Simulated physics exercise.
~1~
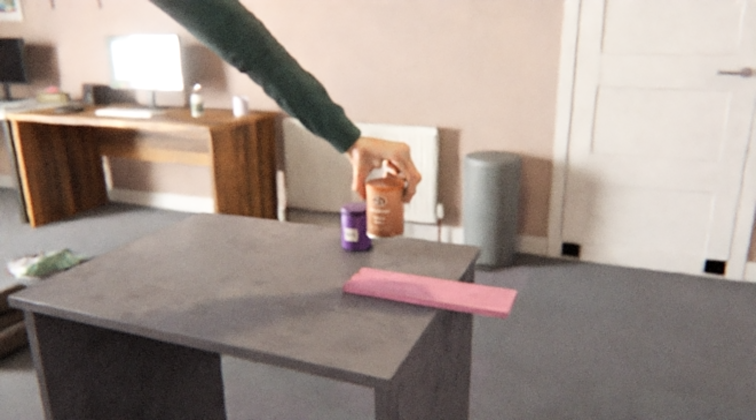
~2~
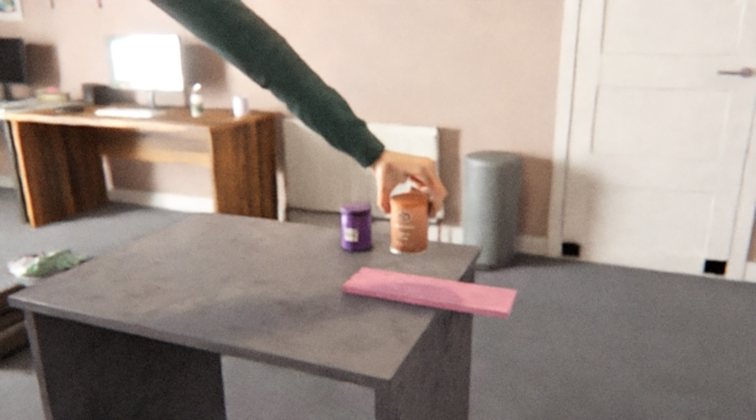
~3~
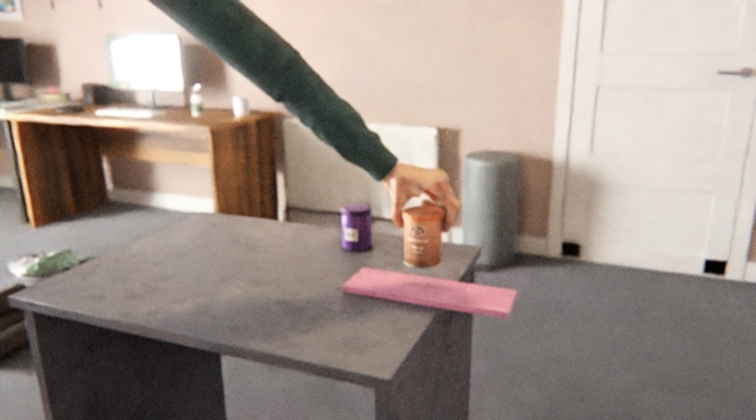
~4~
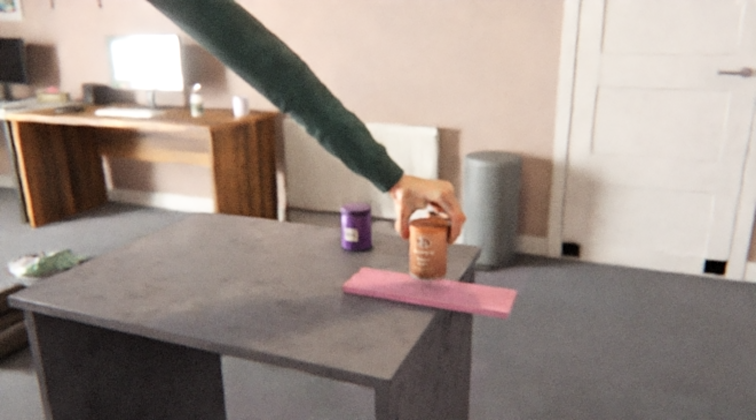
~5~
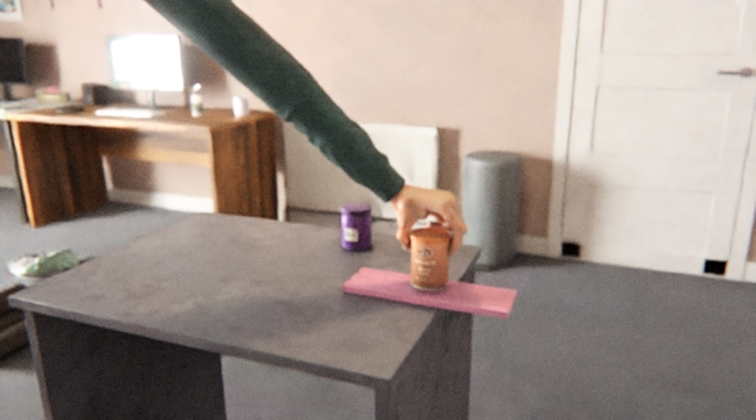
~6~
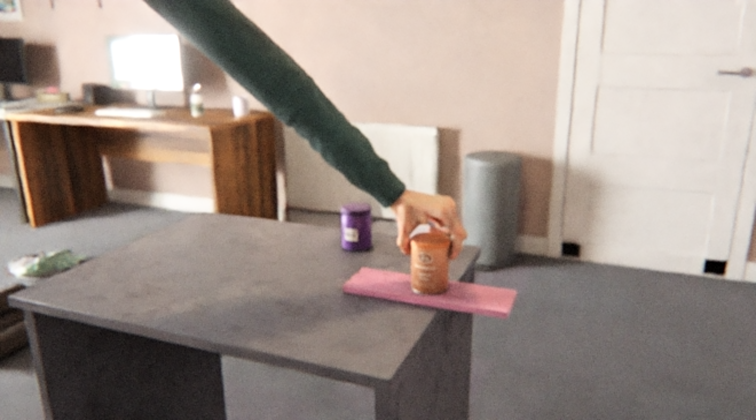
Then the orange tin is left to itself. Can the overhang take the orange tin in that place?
Never falls.
Then, 0.80 s after the last picture, nothing has stirred.
Then, 1.70 s after the last picture, orange tin resting near (430, 264).
At rest, all 3 in place. Seen from the same camera at the end, orange tin near (430, 264). The plank holds.
